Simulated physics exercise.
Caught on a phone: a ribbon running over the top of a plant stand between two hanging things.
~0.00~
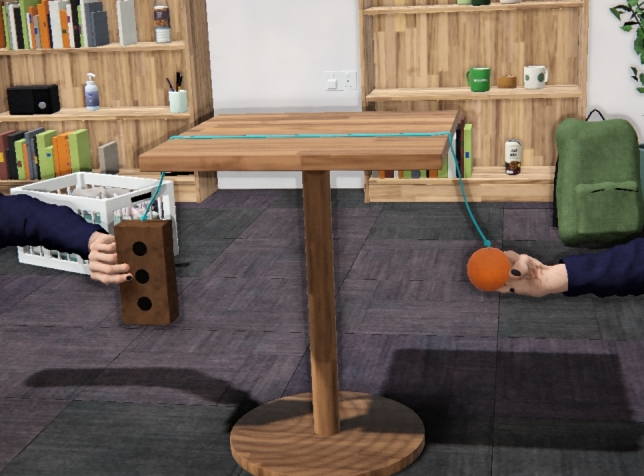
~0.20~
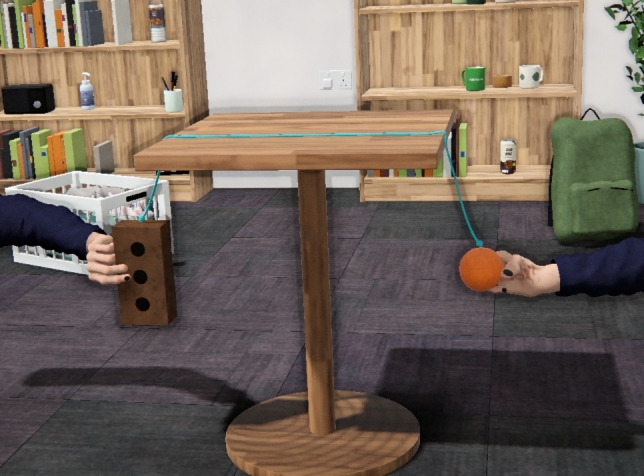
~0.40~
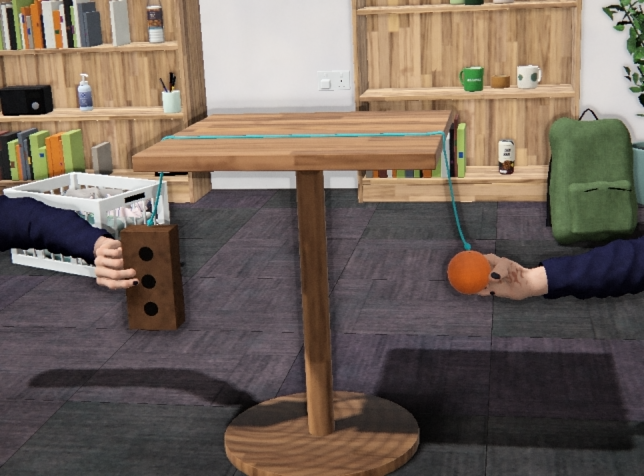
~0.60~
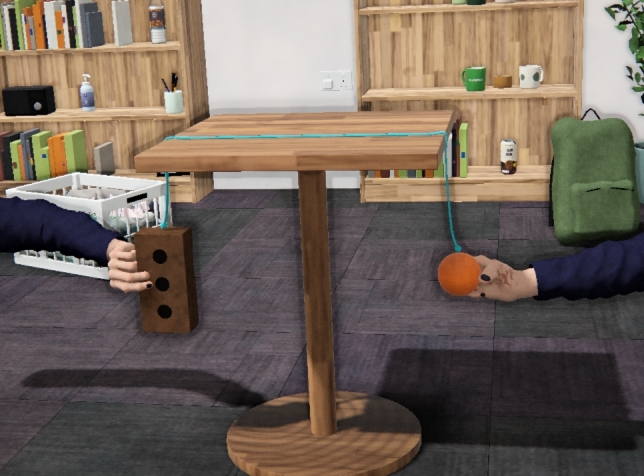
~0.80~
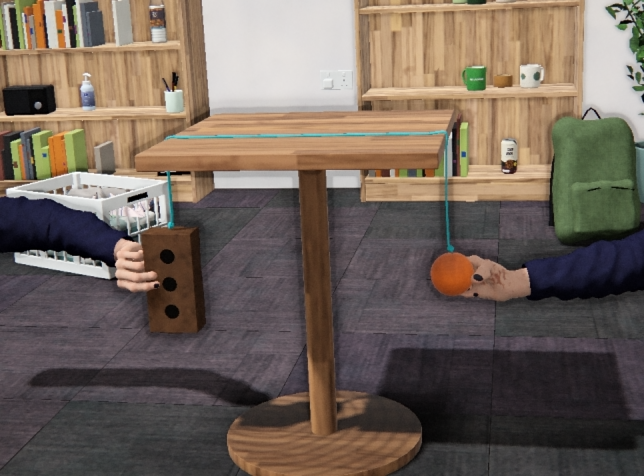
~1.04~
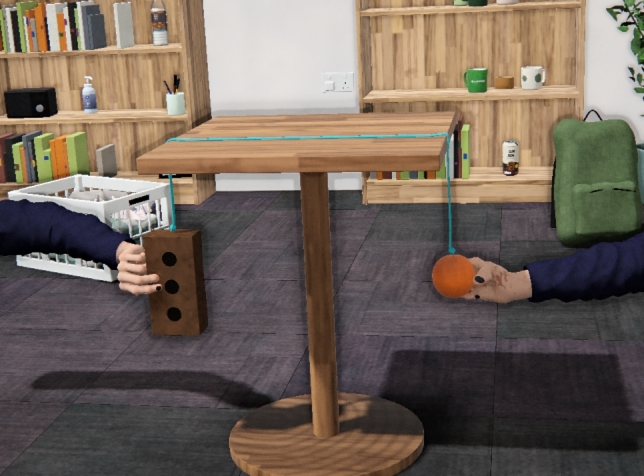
Two hands holding a brick and an orange ball, joined by ribbon over a stand, move slightly inward.
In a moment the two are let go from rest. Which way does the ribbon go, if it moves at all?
The ribbon goes down on the left.
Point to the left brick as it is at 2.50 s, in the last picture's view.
By then it is at (253, 428).
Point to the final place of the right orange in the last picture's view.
Around (121, 382).
Around 1.92 s, left brick down on the floor near (224, 410); right orange pulled up onto the top near (235, 116).
Around 2.50 s, left brick down on the floor near (253, 428); right orange lower near (19, 290).
Finally, left brick down on the floor near (253, 428); right orange lower near (121, 382). The ribbon sinks on the left side.
